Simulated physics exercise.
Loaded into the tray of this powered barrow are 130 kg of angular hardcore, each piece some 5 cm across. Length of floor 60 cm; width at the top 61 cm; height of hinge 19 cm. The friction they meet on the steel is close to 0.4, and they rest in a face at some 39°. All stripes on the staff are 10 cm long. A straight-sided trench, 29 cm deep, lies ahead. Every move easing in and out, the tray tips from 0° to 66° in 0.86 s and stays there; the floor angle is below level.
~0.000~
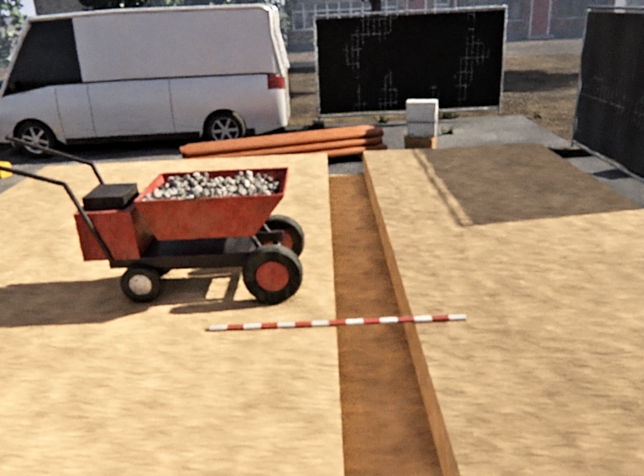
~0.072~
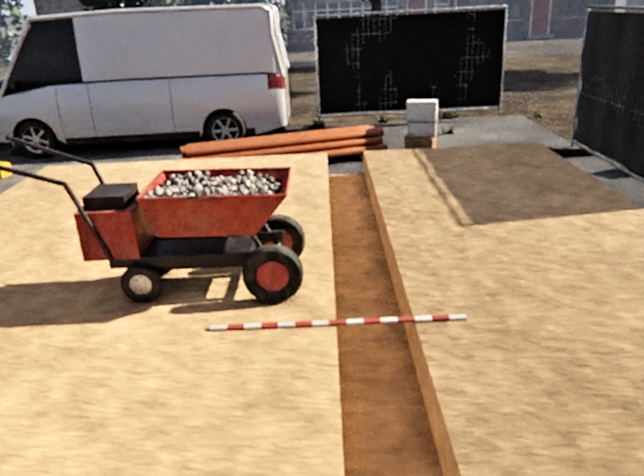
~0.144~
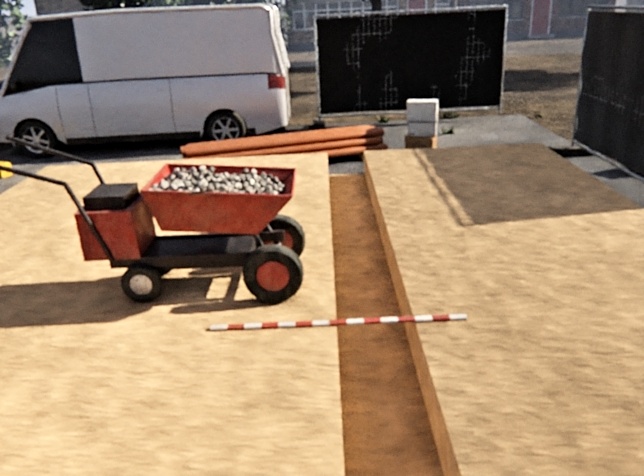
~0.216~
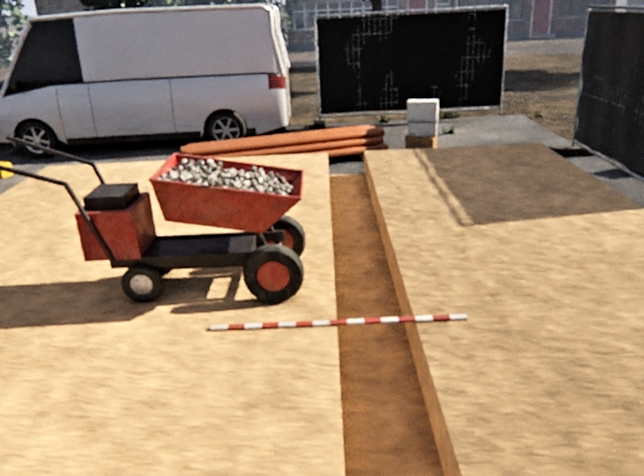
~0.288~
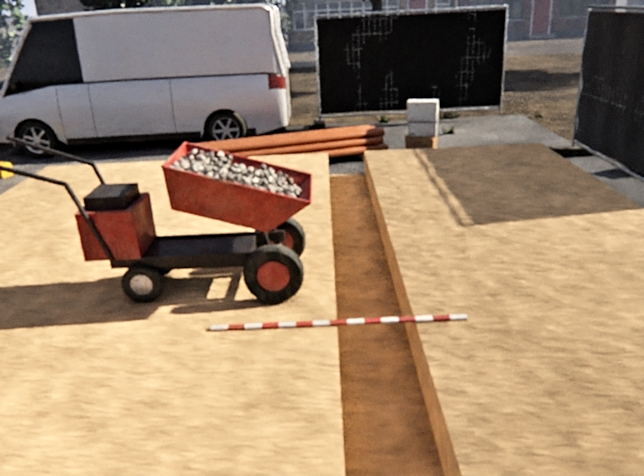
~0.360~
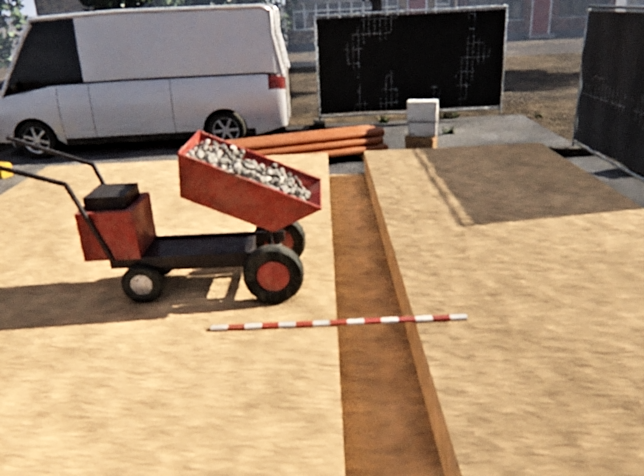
On a sandy building site with a white van parked behind, the red tray of a powered barrow, loaded with grey stones, slowly rose and tilted down to the right beside a straight trench.
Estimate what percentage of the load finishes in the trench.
Roughly 58 percent.
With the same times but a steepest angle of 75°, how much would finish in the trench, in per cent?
Then about 75 per cent.
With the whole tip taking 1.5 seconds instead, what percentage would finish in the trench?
Probably about 65 in a hundred.
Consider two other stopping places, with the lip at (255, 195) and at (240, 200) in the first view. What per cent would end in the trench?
Near 75 then near 70 percent.
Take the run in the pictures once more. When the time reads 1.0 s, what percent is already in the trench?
About 20 per cent by then.
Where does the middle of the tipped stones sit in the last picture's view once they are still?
Middle at around (387, 304), I'd say.
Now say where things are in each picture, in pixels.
Lip at (284, 195), floor tilted 0°, highest stones at (213, 183), in the first frame.
The tray is at 1°, its lip at (286, 196); the top of the load is at (200, 180); the stones move at 0.3 m/s on average, in the second frame.
Lip at (292, 197), floor tilted 5°, highest stones at (191, 174); the stones move at 0.6 m/s on average, in the third frame.
Lip at (301, 199), floor tilted 10°, highest stones at (192, 166); the stones move at 0.9 m/s on average, in the fourth frame.
Lip at (311, 203), floor tilted 17°, highest stones at (195, 157); the stones move at 1.0 m/s on average, in the fifth frame.
The tray is at 25°, its lip at (321, 209); the top of the load is at (205, 148); the stones move at 1.1 m/s on average, in the sixth frame.
After 0.6 s the floor is at 55°; 100 % in the tray; the foremost stones are at (341, 222).
After 1.0 s the floor is at 66°; 79 % in the tray, 20 % in the trench; the foremost stones are at (406, 267).
After 1.3 s the floor is at 66°; 45 % in the tray, 37 % in the trench, 18 % past the trench; the foremost stones are at (499, 279).
After 3.3 s the floor is at 66°; 24 % in the tray, 58 % in the trench, 18 % past the trench; the foremost stones are at (544, 268).
